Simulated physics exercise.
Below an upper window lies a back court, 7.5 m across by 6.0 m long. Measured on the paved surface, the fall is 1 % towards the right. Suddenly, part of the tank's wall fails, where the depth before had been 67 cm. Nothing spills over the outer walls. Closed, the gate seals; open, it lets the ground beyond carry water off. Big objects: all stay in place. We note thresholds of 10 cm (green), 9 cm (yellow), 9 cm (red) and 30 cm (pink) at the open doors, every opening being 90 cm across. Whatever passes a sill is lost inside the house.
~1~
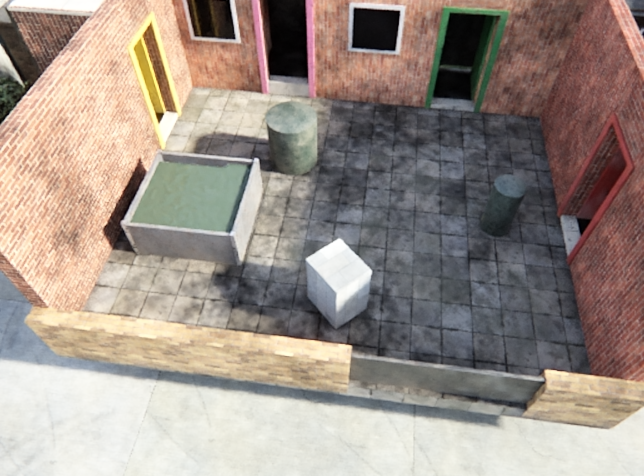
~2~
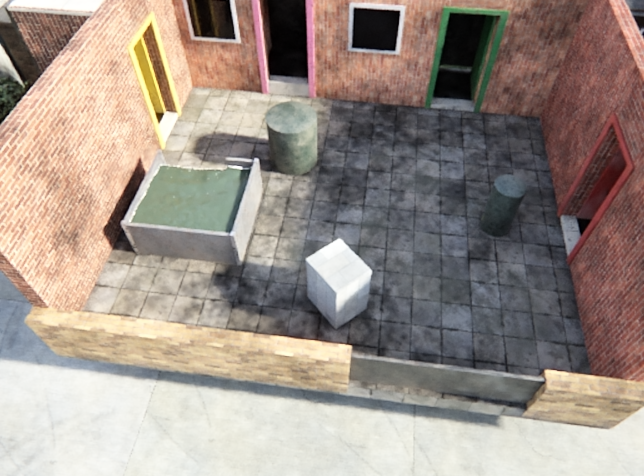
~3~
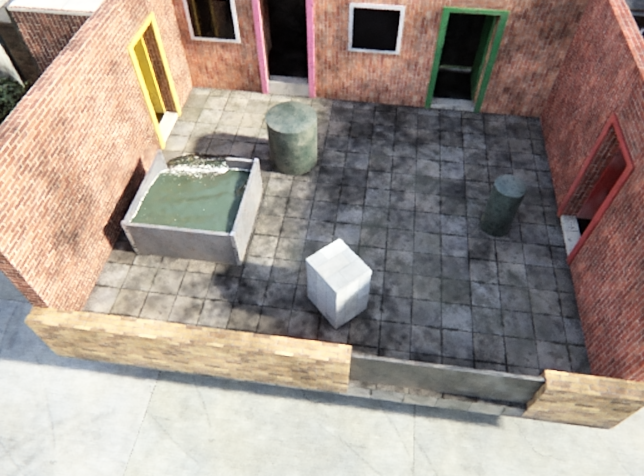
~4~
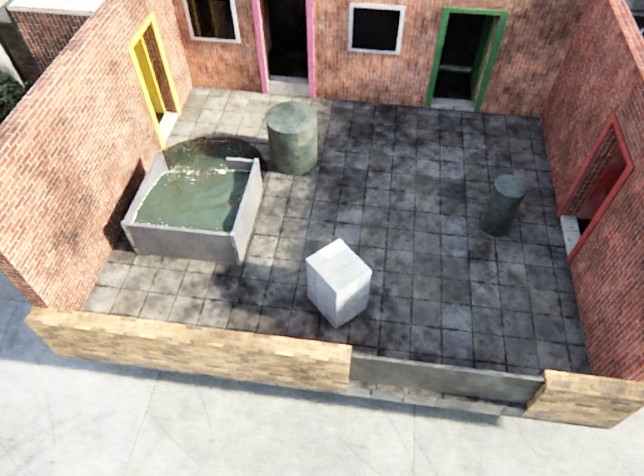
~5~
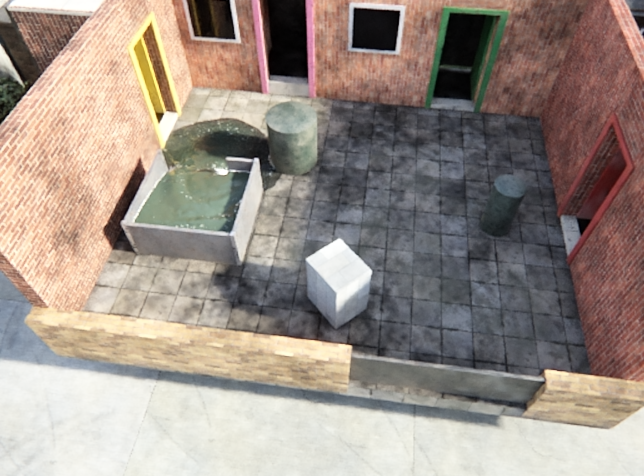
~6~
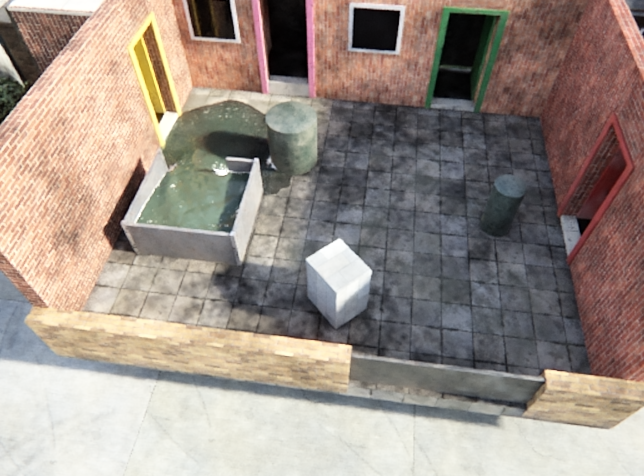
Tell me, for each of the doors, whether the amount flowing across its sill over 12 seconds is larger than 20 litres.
At the end, green door: Fails to top it; yellow door: Tops it; red door: Fails to top it; pink door: Fails to top it.
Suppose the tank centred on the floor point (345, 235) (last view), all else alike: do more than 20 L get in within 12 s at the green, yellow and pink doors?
Lab note: Vs limit, green door limit held; yellow door limit held; pink door limit held.
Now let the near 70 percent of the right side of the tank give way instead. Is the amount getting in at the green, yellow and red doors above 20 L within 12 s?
The green door comes out less than that, the yellow door less than that and the red door more than that.
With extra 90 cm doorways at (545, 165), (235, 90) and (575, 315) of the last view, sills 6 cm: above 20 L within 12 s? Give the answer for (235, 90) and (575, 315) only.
Door 1: Higher; door 2: Lower.
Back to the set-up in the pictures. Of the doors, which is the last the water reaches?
It would be the red one.
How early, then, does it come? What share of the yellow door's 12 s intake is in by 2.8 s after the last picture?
Estimate: Around 70 per cent.
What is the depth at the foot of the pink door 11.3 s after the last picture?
Some 4.5 cm.
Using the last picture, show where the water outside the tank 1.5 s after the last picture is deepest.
Roughly (193, 105).
Then, 0.7 s after the last picture water covers 15 % of the floor and is deepest (49 cm) near (192, 89); green door not reached, yellow door 19 cm at the sill, 6 L in, red door not reached, pink door 21 cm at the sill, 0 L in.
Then, 1.5 s after the last picture water covers 20 % of the floor and is deepest (39 cm) near (193, 105); green door not reached, yellow door 15 cm at the sill, 31 L in, red door not reached, pink door 25 cm at the sill, 0 L in.
Then, 2.8 s after the last picture water covers 40 % of the floor and is deepest (20 cm) near (179, 115); green door 4 cm at the sill, 0 L in, yellow door 15 cm at the sill, 49 L in, red door not reached, pink door 14 cm at the sill, 0 L in.
Then, 6.3 s after the last picture water covers 60 % of the floor and is deepest (16 cm) near (539, 126); green door 4 cm at the sill, 0 L in, yellow door 7 cm at the sill, 72 L in, red door 8 cm at the sill, 4 L in, pink door 8 cm at the sill, 0 L in.
Then, 11.3 s after the last picture water covers 85 % of the floor and is deepest (10 cm) near (588, 376); green door 6 cm at the sill, 0 L in, yellow door 3 cm at the sill, 72 L in, red door 7 cm at the sill, 4 L in, pink door 4 cm at the sill, 0 L in.
